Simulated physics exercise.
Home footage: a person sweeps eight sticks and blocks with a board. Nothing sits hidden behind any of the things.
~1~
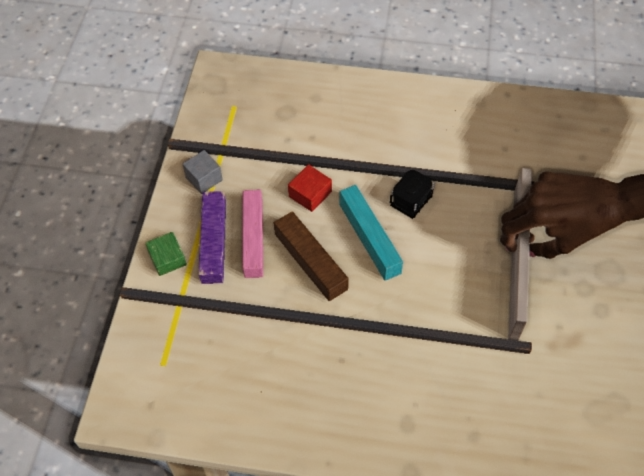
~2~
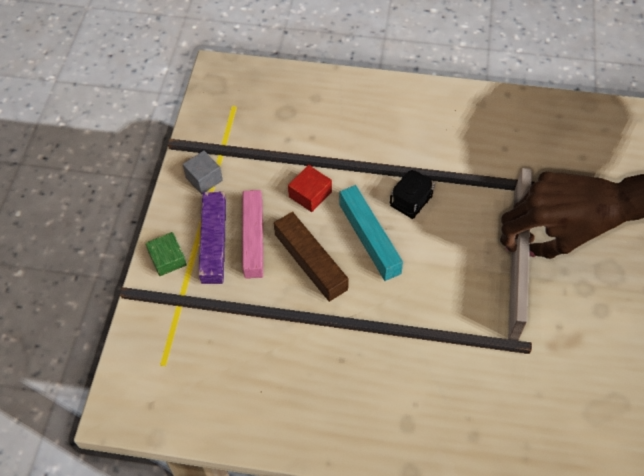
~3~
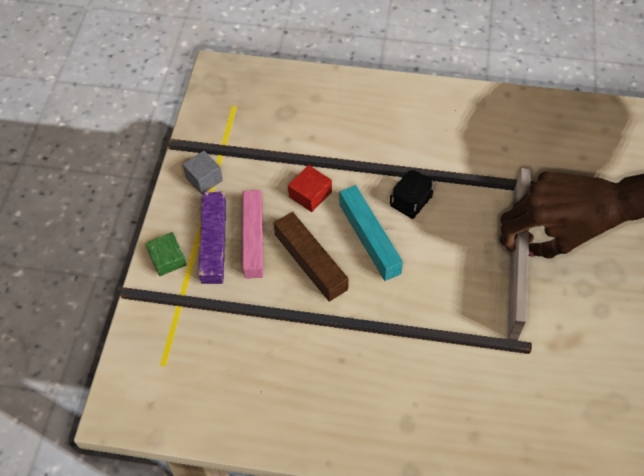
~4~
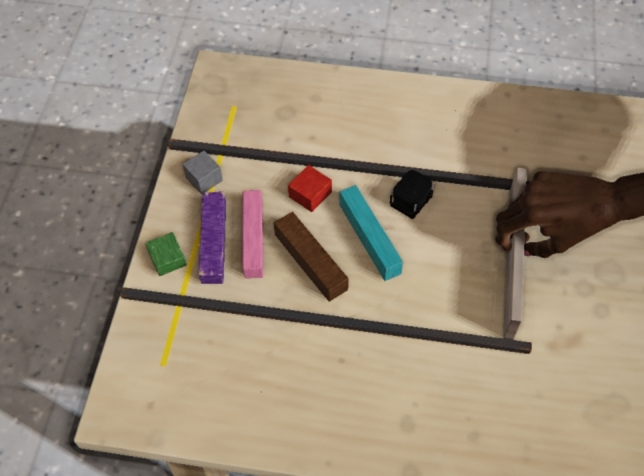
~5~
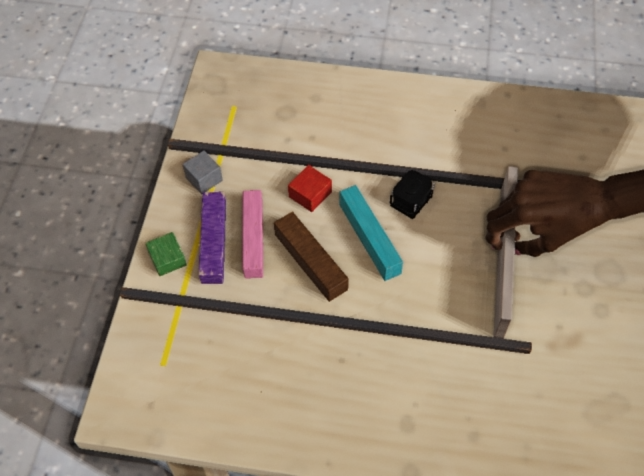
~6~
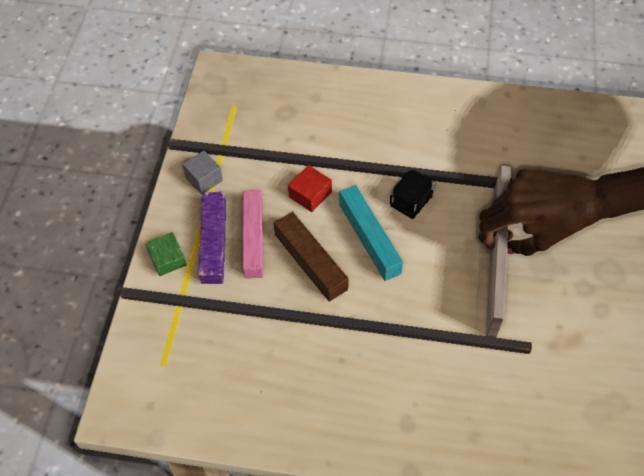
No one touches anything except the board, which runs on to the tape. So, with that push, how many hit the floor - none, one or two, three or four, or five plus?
Falls: Three or four.
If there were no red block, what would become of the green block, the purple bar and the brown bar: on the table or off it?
Note: Green block is off by the end; purple bar is off by the end; brown bar is on by the end.
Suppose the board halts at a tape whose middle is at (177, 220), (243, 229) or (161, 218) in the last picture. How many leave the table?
First 5, then 0, then 7.
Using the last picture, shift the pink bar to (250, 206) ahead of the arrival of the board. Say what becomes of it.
The pink bar plunges.
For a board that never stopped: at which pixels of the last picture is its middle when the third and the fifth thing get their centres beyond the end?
I'd say close to (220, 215), and after that close to (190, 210).
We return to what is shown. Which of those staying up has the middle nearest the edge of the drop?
Red block.
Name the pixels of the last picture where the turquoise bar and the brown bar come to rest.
Around (176, 210) and around (159, 246).
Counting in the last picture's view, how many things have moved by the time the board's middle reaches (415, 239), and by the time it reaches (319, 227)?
The count reaches 1 first and 5 second.
A little later, none off yet; green block at rest near (166, 254); grey block at rest near (203, 172); purple bar at rest near (213, 237).
When it is over, the number that fall off is three or four; down, pink bar, purple bar, grey block and green block.
